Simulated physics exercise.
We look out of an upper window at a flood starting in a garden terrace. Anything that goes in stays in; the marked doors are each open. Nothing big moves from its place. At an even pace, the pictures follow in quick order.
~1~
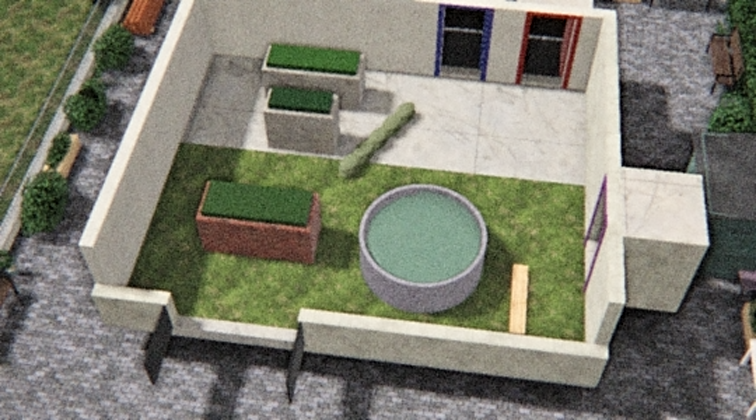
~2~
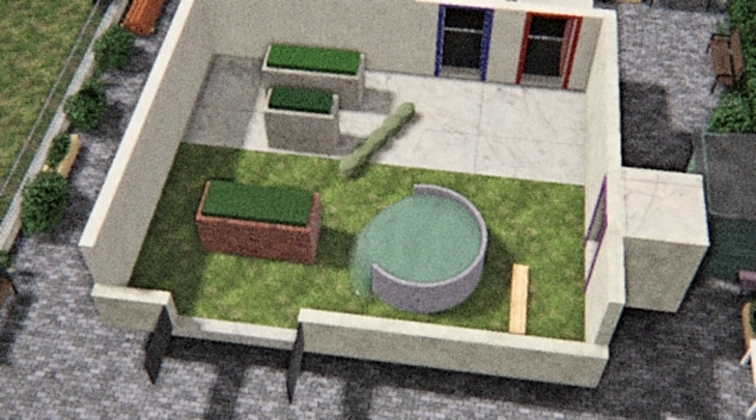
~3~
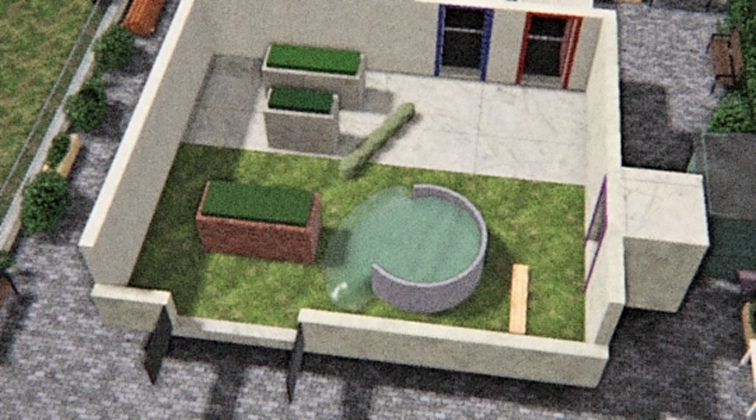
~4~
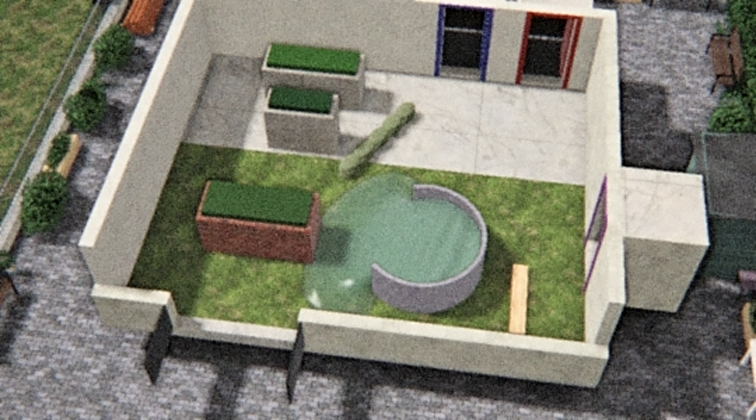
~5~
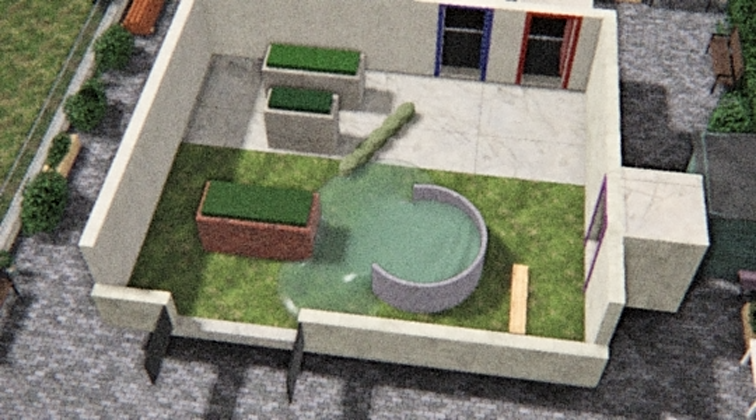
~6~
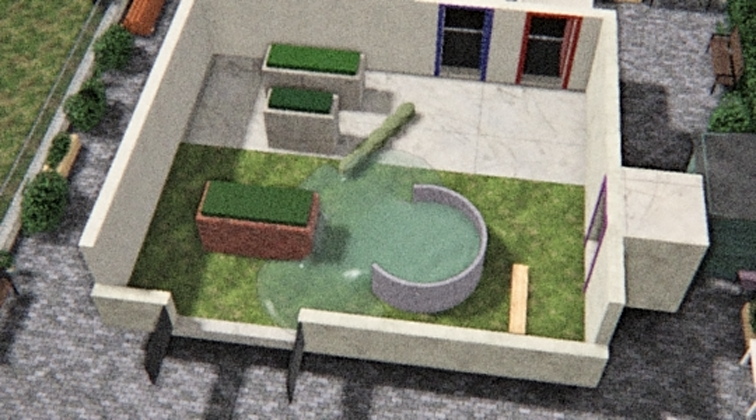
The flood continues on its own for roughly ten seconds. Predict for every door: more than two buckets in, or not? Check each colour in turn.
The purple door is not swamped. The blue door is not swamped. The red door is not swamped.
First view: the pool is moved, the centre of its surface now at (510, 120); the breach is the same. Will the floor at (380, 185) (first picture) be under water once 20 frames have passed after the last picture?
Result at that place: Inundated.
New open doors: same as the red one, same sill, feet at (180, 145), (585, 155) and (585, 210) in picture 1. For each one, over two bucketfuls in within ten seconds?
Door one breaks the limit, door two stays inside the limit, door three stays inside the limit.
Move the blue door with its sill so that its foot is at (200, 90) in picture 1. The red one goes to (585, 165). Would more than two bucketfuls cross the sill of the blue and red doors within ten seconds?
My take: The blue door stays inside the limit while the red door stays inside the limit.
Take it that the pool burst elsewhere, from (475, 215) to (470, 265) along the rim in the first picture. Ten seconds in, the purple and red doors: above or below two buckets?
The purple door exceeds the mark, and the red door exceeds the mark.
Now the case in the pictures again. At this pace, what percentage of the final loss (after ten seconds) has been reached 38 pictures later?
That comes to 70 per cent, as I work it out.
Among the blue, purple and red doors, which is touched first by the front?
It's the one in blue.
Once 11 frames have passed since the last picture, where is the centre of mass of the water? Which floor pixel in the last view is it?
Centre: Close to (343, 222).
A moment on, water covers 25 % of the floor; the purple door not reached, the blue door not reached, the red door not reached.
Next, water covers 45 % of the floor; the purple door not reached, the blue door wet at the sill, nothing in, the red door not reached.
Then, water covers 65 % of the floor; the purple door not reached, the blue door wet at the sill, nothing in, the red door wet at the sill, nothing in.
Later, water covers 80 % of the floor; the purple door not reached, the blue door wet at the sill, nothing in, the red door wet at the sill, nothing in.
In the end, water covers 95 % of the floor; the purple door wet at the sill, nothing in, the blue door wet at the sill, nothing in, the red door wet at the sill, nothing in.
